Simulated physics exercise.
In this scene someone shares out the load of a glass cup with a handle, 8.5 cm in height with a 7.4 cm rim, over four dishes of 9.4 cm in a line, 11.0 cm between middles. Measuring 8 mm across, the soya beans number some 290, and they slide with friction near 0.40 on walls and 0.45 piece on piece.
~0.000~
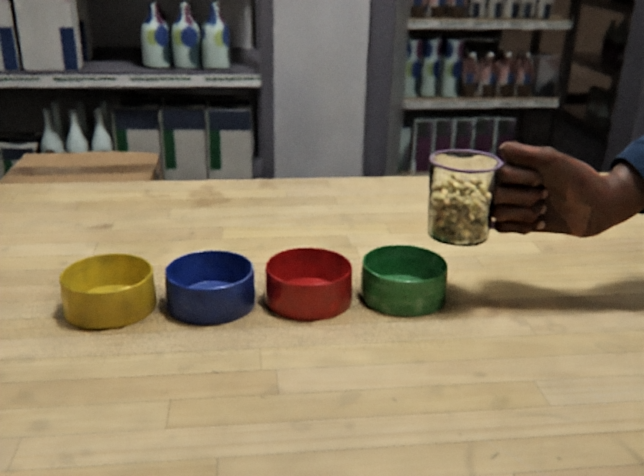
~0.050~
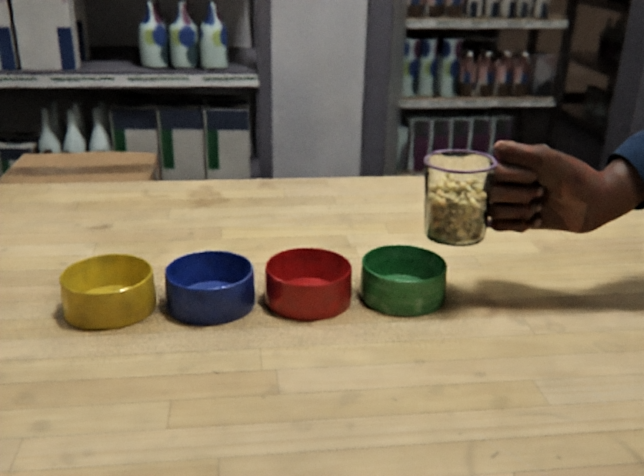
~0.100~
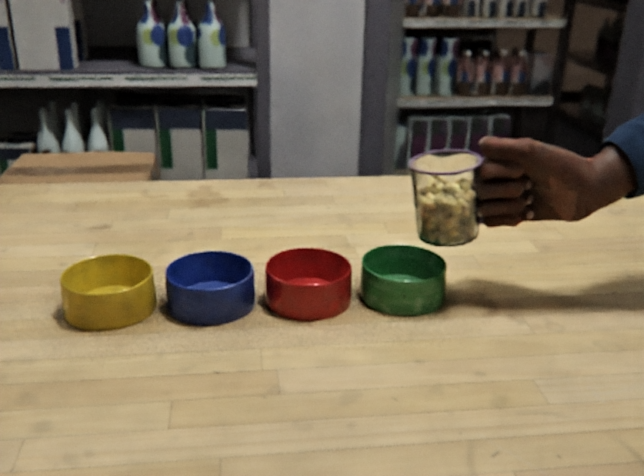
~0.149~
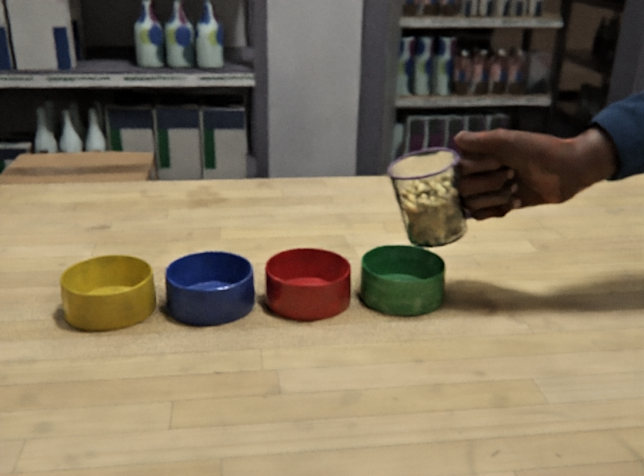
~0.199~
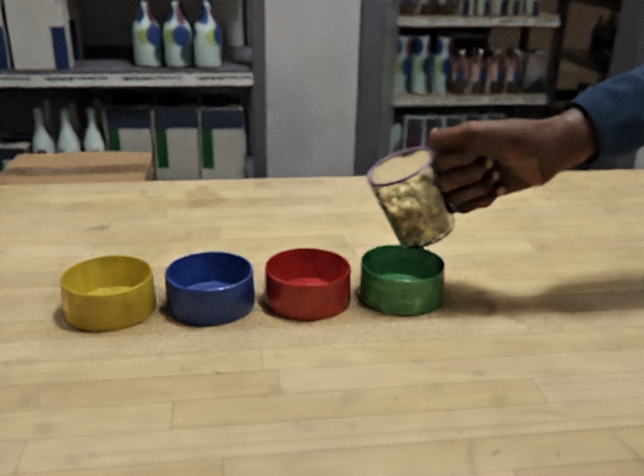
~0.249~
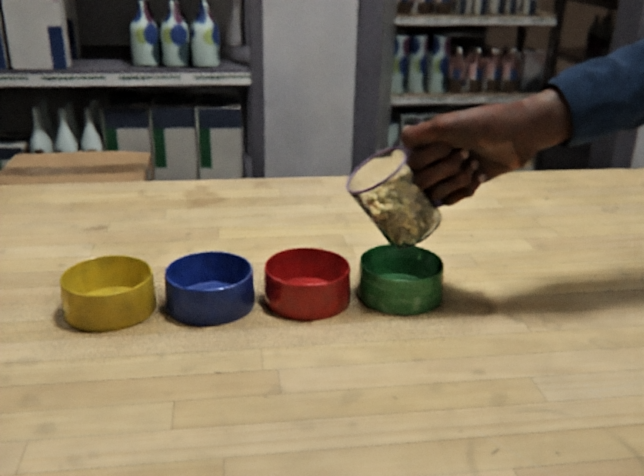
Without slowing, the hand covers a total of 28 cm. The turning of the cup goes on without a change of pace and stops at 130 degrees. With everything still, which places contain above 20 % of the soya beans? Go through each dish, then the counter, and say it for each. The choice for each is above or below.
In the end red: It will get a share not bigger than a fifth. Blue: It will get a share bigger than a fifth. Green: It will get a share not bigger than a fifth. Yellow: It will get a share not bigger than a fifth. Counter: It will get a share bigger than a fifth.
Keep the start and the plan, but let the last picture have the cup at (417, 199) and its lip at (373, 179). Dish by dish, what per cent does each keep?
Dish by dish: Red 0 percent, blue 70 percent, green 0 percent, yellow 10 percent.
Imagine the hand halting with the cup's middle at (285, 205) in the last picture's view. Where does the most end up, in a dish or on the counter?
The biggest share ends at blue.
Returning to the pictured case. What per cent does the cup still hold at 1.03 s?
Close to 0 per cent of the load, I'd guess.
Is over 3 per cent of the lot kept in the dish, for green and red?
So green is a miss and red is a miss.
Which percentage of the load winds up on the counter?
Some 30 in a hundred.
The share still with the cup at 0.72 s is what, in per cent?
Some 80 per cent of the load.
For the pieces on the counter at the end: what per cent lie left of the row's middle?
It's close to 100 in a hundred.
After 0.53 s, tilt 86 degrees; cup holds 100 %.
Then, at 0.72 s, tilt 121 degrees; cup holds 80 %, blue 20 %.
After 1.03 s, tilt 130 degrees; cup holds 0 %, blue 55 %, yellow 10 %.
At rest (2.0 s), red 0 %, blue 55 %, green 0 %, yellow 10 %, counter 30 %.
